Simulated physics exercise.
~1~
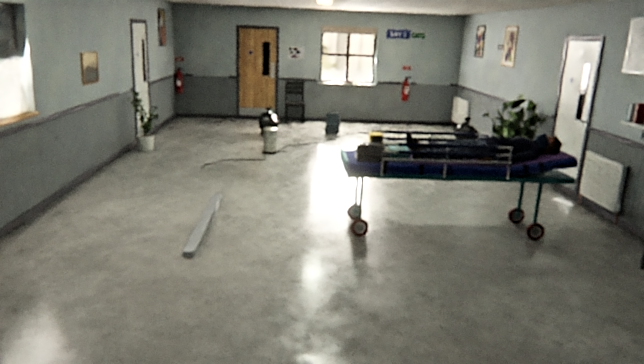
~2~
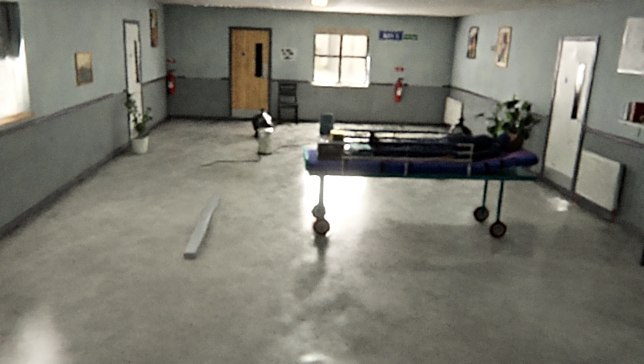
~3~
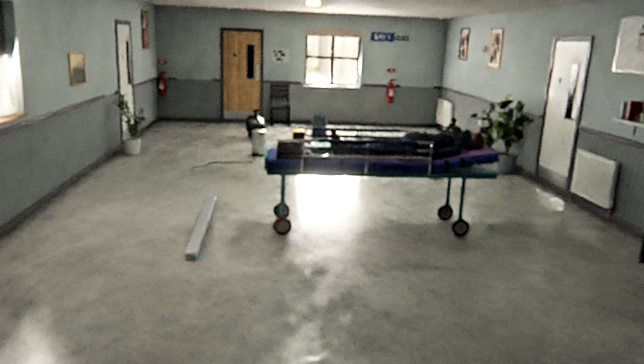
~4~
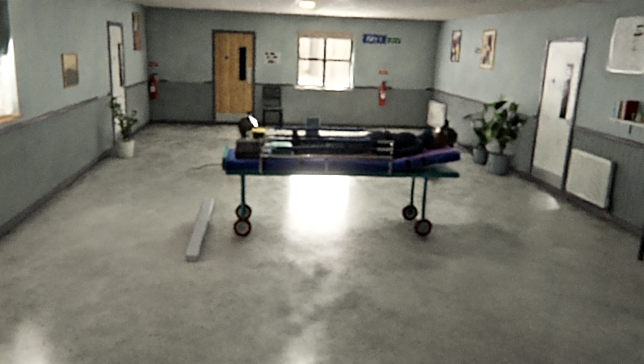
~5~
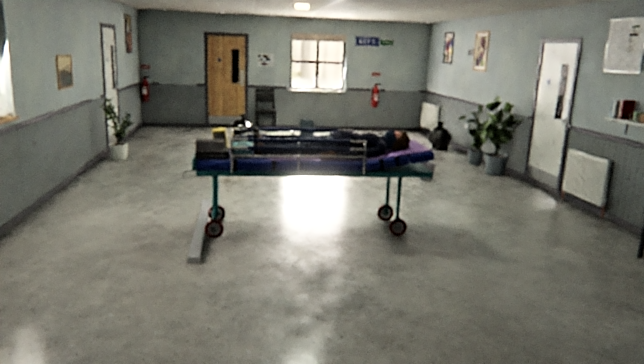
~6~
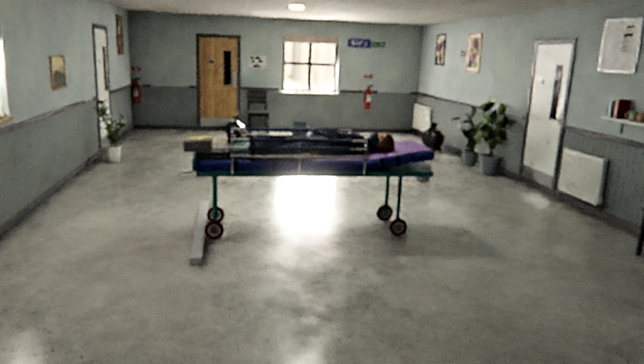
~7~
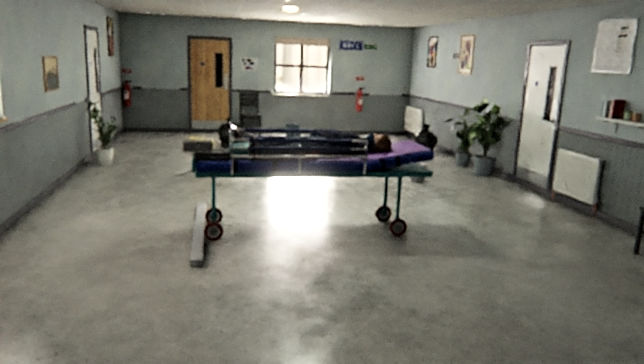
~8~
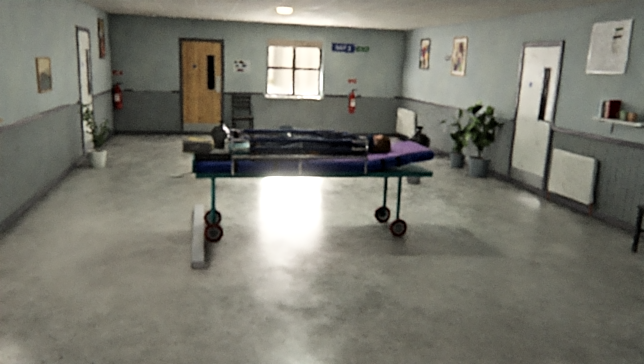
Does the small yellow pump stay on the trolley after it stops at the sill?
Yes, the yellow pump tips onto its side but stays on the trolley.
